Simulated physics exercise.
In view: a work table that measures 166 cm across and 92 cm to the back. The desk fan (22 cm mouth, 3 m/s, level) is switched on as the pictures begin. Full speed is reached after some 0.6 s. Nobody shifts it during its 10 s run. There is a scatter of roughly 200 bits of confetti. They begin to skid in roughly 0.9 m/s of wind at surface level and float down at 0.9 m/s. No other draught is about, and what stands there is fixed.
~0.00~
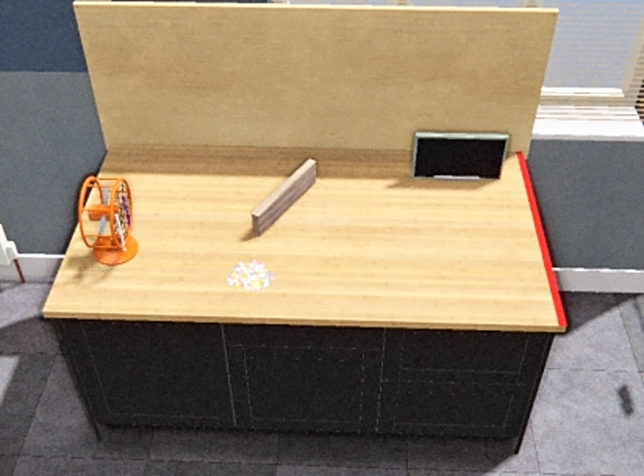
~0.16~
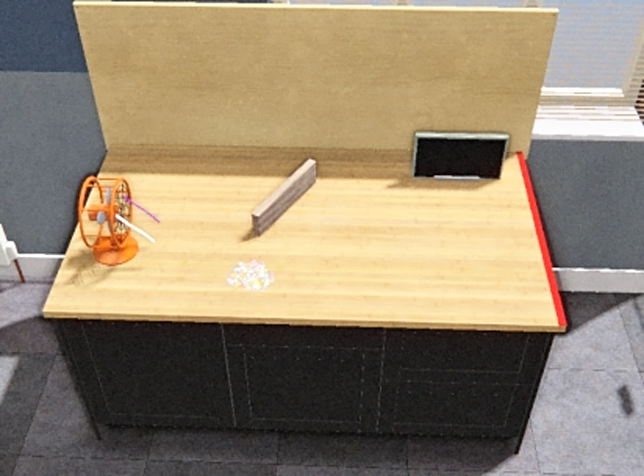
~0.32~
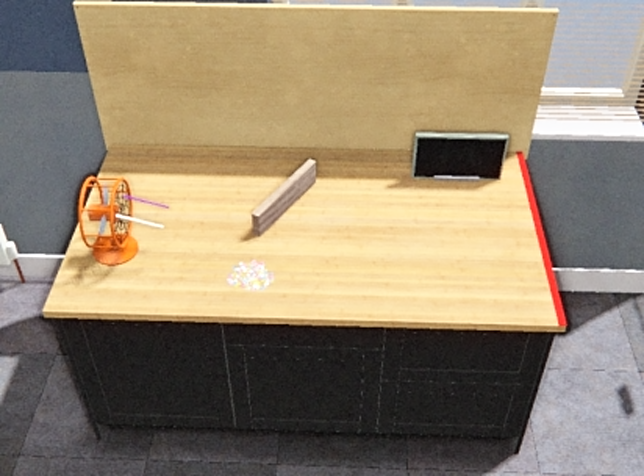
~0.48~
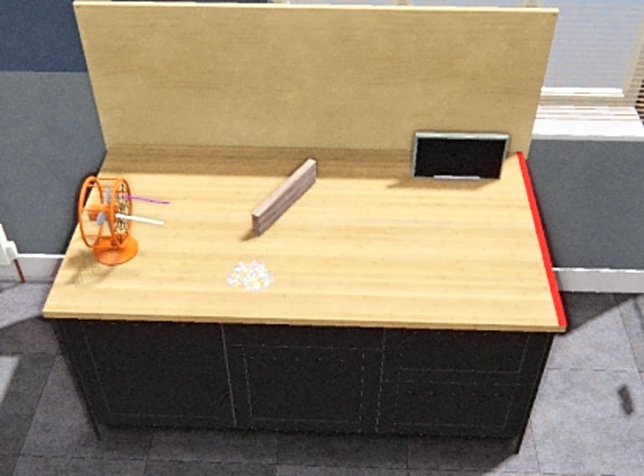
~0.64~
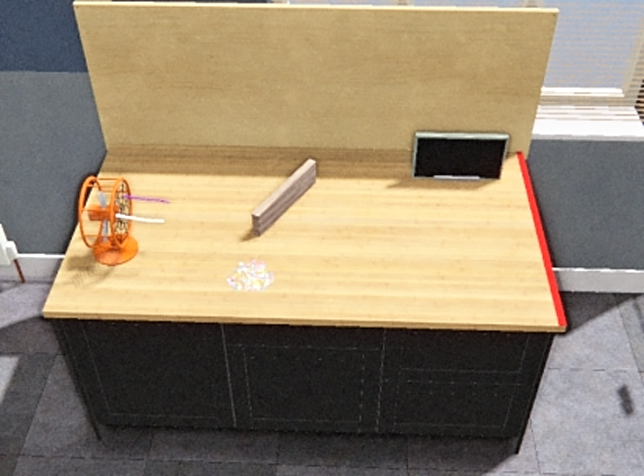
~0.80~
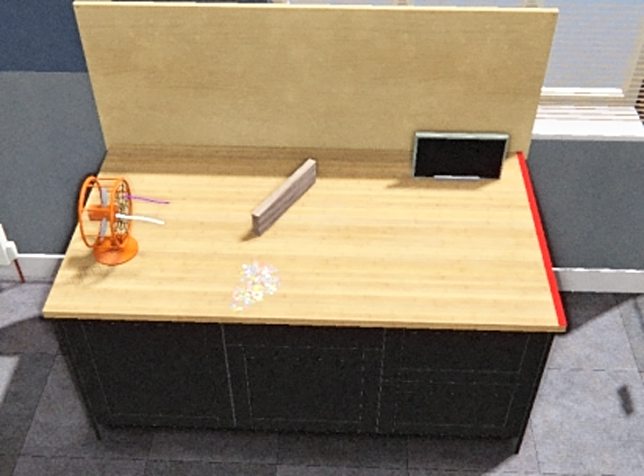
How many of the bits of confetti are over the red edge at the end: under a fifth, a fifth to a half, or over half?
By then under a fifth are over the red edge.
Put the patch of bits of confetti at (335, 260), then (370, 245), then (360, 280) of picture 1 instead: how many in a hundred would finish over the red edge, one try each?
In turn about 90 %, 90 %, 30 %.
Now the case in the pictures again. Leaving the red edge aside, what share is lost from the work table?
Some 80 per cent.
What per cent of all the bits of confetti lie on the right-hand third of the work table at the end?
About 0 %.
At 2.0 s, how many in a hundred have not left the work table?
Some 10 per cent.
After 2.0 s, 9 % are over the red edge; 87 % have settled or left.
After 3.2 s, 10 % are over the red edge; 100 % have settled or left.
After 5.5 s, 10 % are over the red edge; 100 % have settled or left.
After 10.0 s, at the end, 10 % are over the red edge.
